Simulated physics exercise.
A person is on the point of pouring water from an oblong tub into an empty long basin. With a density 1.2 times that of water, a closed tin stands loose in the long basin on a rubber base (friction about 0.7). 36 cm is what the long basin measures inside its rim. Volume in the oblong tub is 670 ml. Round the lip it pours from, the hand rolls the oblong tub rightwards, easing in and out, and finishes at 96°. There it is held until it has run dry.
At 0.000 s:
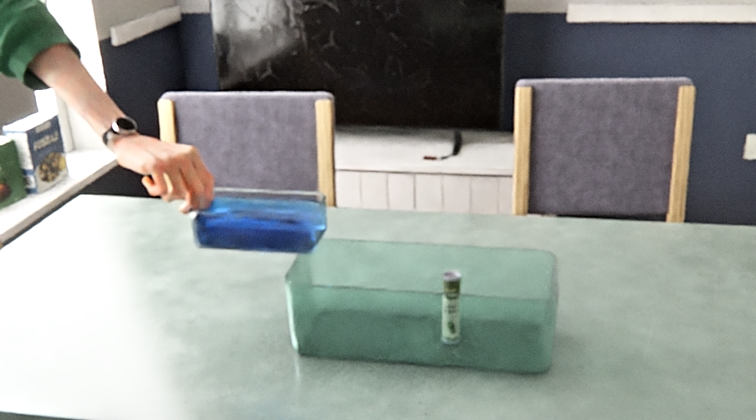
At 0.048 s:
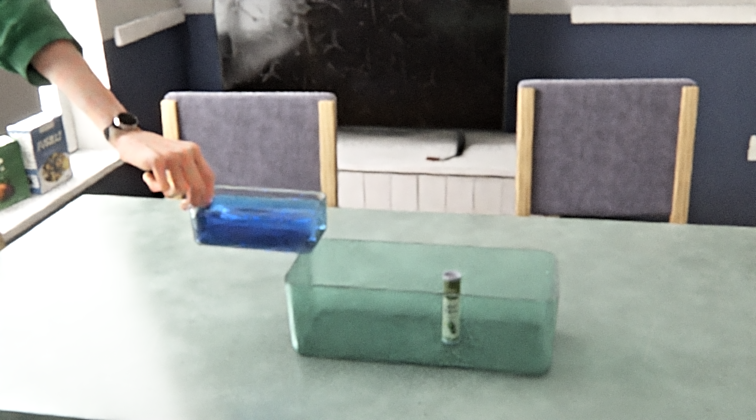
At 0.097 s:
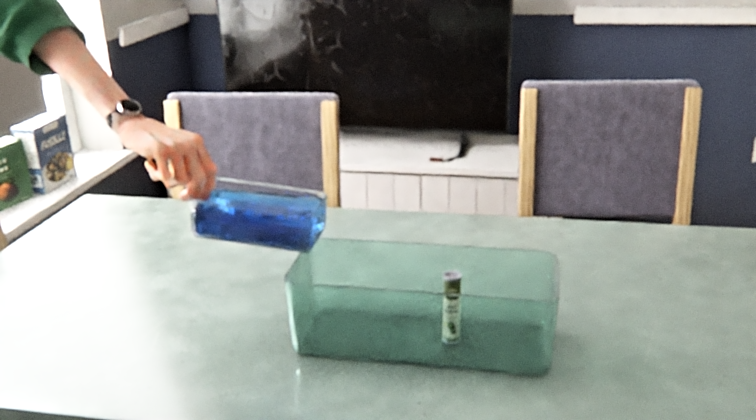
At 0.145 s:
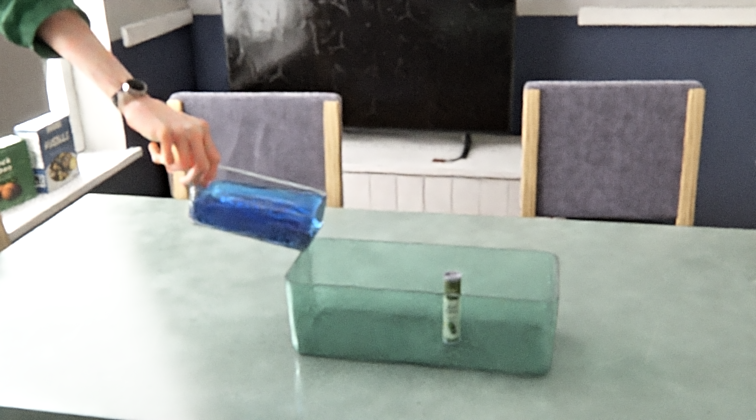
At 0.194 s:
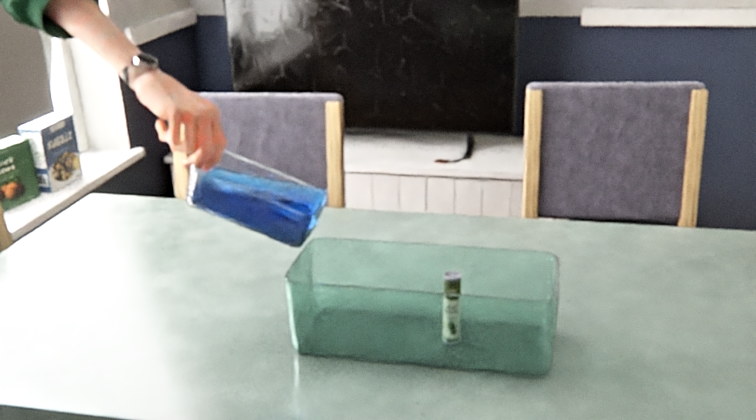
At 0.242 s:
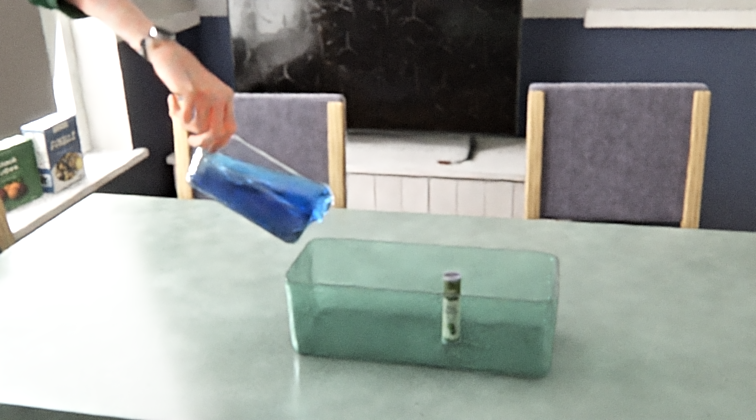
The footage shows a hand holding a clear oblong tub of blue liquid above a table, beside a green-tinted long basin containing a small upright container, then smoothly tilting the tub rightwards as the liquid shifts towards its lip.
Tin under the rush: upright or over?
Over.
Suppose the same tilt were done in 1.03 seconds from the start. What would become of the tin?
The tin stays on its base.
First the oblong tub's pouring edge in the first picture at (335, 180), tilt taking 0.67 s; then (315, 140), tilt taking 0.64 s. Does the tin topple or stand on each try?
Run one: It tumbles. Run two: It tumbles.
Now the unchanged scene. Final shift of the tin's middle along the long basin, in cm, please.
All told, the tin's centre has moved close to 7.5 cm.
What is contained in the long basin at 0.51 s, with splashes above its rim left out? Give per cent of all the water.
Roughly 24 percent of it.
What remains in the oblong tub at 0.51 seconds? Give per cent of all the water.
About 18 percent.
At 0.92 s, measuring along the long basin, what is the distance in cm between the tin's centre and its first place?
Near 3 cm.
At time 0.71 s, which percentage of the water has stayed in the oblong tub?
Near 2 percent, more or less.
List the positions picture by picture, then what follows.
In the first frame, tilt 0°; pouring edge (320, 207); surface from (203, 205) to (320, 211); the long basin's rim runs from (296, 260) to (557, 276); the tin's top is at (452, 278).
In the second frame, tilt 1°; pouring edge (320, 207); surface from (203, 204) to (320, 210).
In the third frame, tilt 5°; pouring edge (320, 206); surface from (203, 198) to (320, 206).
In the fourth frame, tilt 12°; pouring edge (320, 206); surface from (202, 189) to (321, 201).
In the fifth frame, tilt 20°; pouring edge (320, 206); surface from (202, 176) to (317, 198); 3 per cent is over the edge.
In the sixth frame, tilt 30°; pouring edge (320, 206); surface from (202, 161) to (305, 189); 7 per cent is over the edge.
By 0.51 s the tilt is 87° and 19 per cent is still to pour; the tin stands where it began.
By 0.71 s the tilt is 96° and 2 per cent is still to pour; the tin leans 5°.
By 0.92 s the tilt is 96° and 0 per cent is still to pour; the tin leans 20°.
By 1.14 s the tilt is 96° and 0 per cent is still to pour; the tin lies on its side.
At rest the tin lies on its side.
